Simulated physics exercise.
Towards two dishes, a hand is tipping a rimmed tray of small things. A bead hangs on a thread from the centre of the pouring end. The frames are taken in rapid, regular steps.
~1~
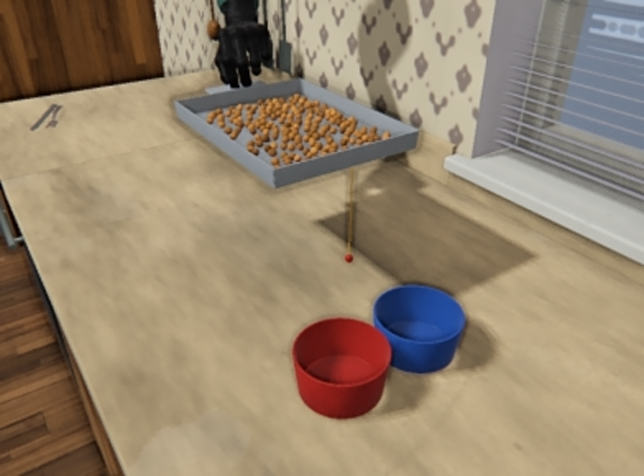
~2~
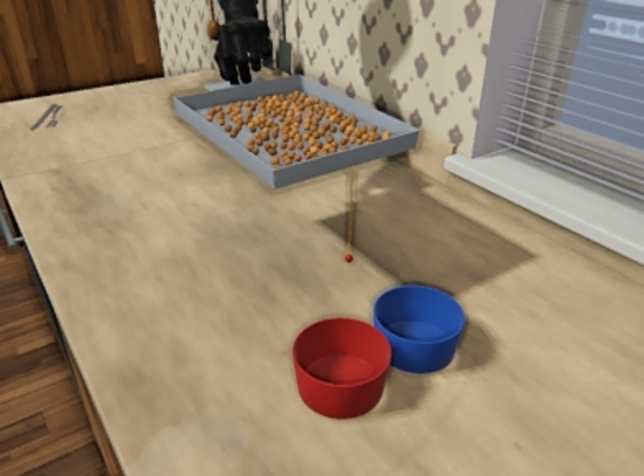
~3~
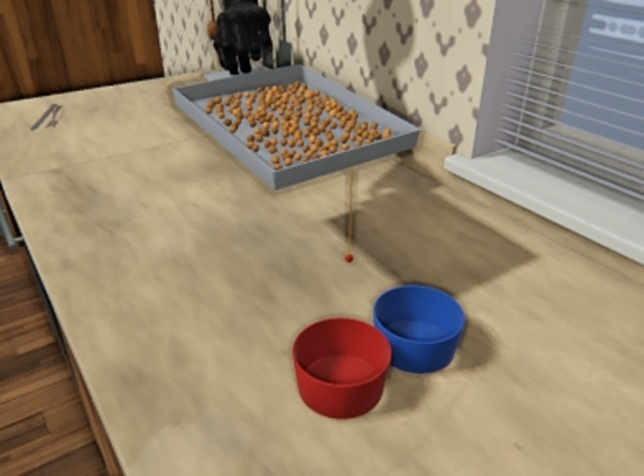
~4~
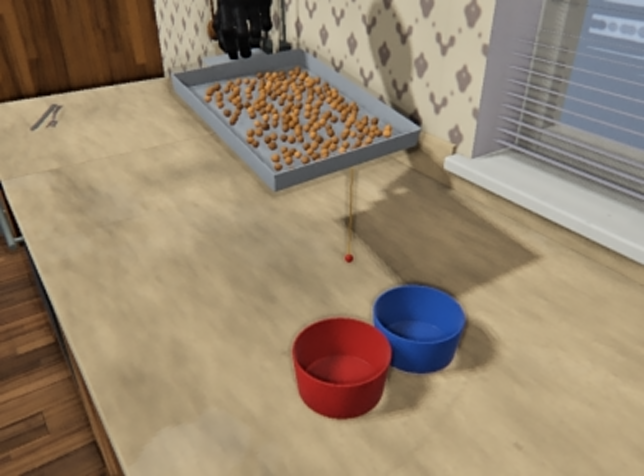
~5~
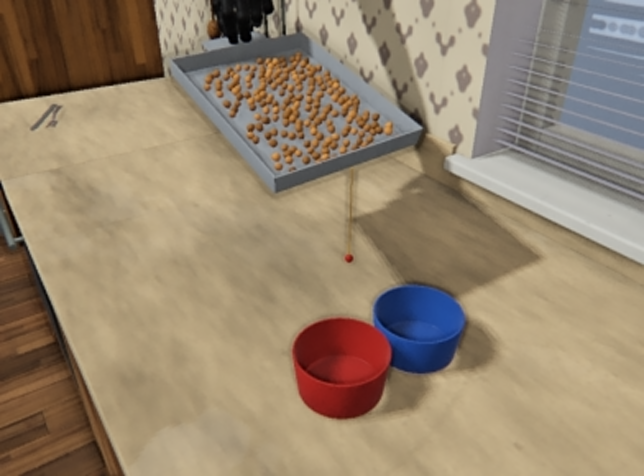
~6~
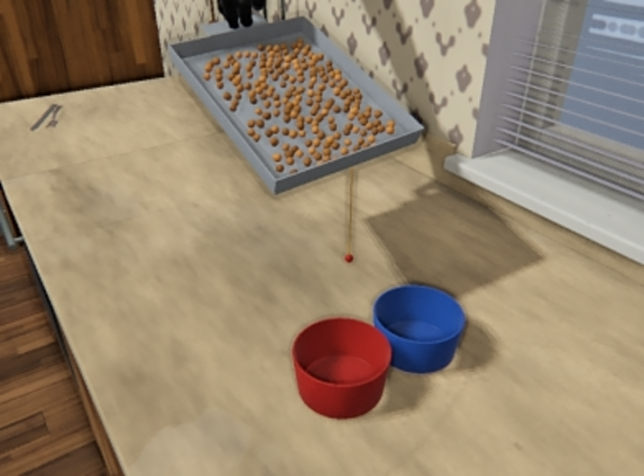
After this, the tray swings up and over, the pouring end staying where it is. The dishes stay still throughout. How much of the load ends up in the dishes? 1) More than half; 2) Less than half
Answer: 2.
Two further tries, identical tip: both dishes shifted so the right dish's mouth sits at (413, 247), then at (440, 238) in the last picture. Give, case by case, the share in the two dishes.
10 %, then 0 %.
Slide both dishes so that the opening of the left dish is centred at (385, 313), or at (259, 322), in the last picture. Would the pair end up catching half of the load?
Short of half, then the bulk of it.
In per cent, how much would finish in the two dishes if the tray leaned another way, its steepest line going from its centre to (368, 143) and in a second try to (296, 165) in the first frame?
About 0 and 10 percent.
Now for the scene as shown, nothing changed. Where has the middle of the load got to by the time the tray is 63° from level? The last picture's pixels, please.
The load is centred about (330, 145).
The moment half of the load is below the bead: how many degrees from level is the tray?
I'd say it is tilted about 115°.
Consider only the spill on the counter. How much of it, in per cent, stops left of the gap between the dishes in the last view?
It comes to near 90 percent of the spill.
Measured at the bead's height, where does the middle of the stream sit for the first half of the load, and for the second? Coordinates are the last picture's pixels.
About (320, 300), and after that about (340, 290).
Just after the last frame, tray tipped steeply; almost all on the tray; just a few in the air.
A moment on, tray tipped past a quarter turn; the larger part on the tray; about a tenth in the left dish; just a few in the right dish; about a tenth outside both; just a few in the air.
Further on, tray tipped past a quarter turn; about a tenth in the left dish; about a tenth in the right dish; the larger part outside both.
When it is over, tray tipped past a quarter turn; about a tenth in the left dish; about a tenth in the right dish; the larger part outside both.
